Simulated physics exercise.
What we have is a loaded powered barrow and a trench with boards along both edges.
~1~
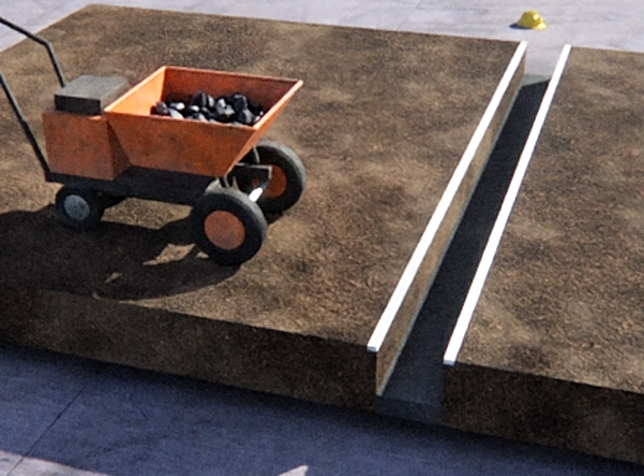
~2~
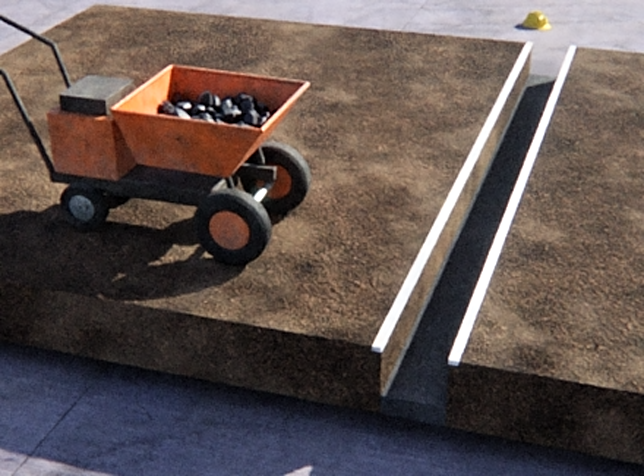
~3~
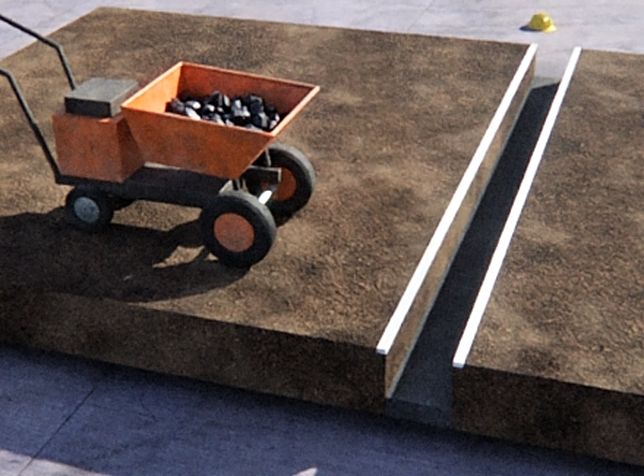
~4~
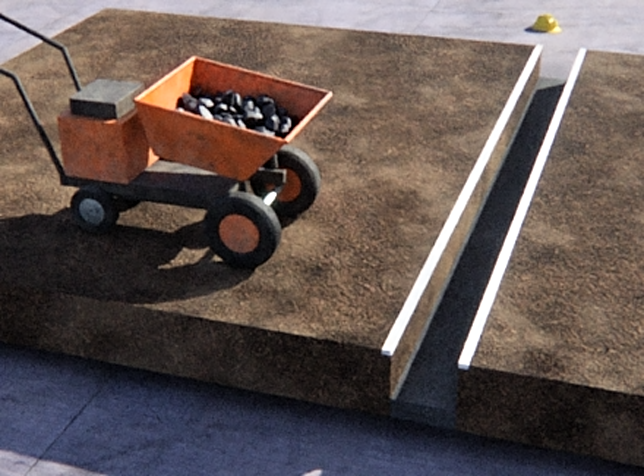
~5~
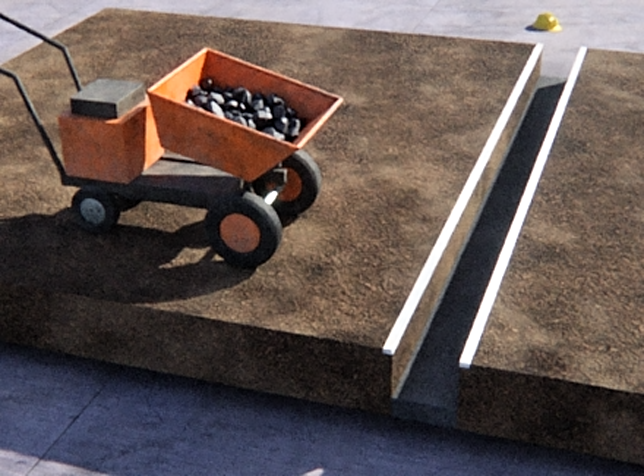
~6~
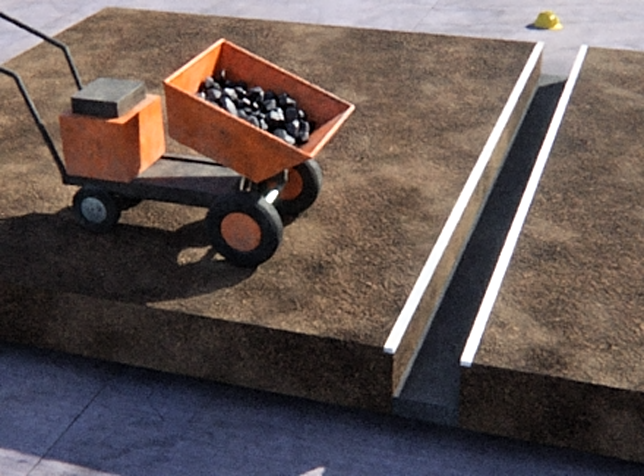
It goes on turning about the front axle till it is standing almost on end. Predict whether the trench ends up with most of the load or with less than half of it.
Most of the load will not go into the trench.
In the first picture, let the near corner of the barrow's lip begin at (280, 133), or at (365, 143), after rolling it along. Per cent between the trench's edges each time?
The first stop gives 50 per cent; the second gives 60 per cent.
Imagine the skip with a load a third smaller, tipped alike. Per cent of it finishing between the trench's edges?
10 in a hundred, roughly.
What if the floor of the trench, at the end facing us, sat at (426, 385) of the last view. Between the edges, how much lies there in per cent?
The share would be roughly 20 per cent.
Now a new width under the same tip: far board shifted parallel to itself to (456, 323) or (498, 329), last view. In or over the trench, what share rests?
The first try lands around 20 %, the second around 20 %.
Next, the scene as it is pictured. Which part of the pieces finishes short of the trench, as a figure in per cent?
It works out to roughly 45 percent.
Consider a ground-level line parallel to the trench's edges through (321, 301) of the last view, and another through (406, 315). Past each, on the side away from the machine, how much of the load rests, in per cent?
About 70 % and 20 %.
Soon, skip tipped steeply; all in the skip.
A while on, skip tipped right over; most in the skip; about a quarter short of the trench; a stray few in or heaped over the trench.
Towards the end, skip tipped right over; about a third in the skip; about half short of the trench; about a quarter in or heaped over the trench.
Finally, skip tipped right over; about a third in the skip; about half short of the trench; about a quarter in or heaped over the trench; none beyond it.
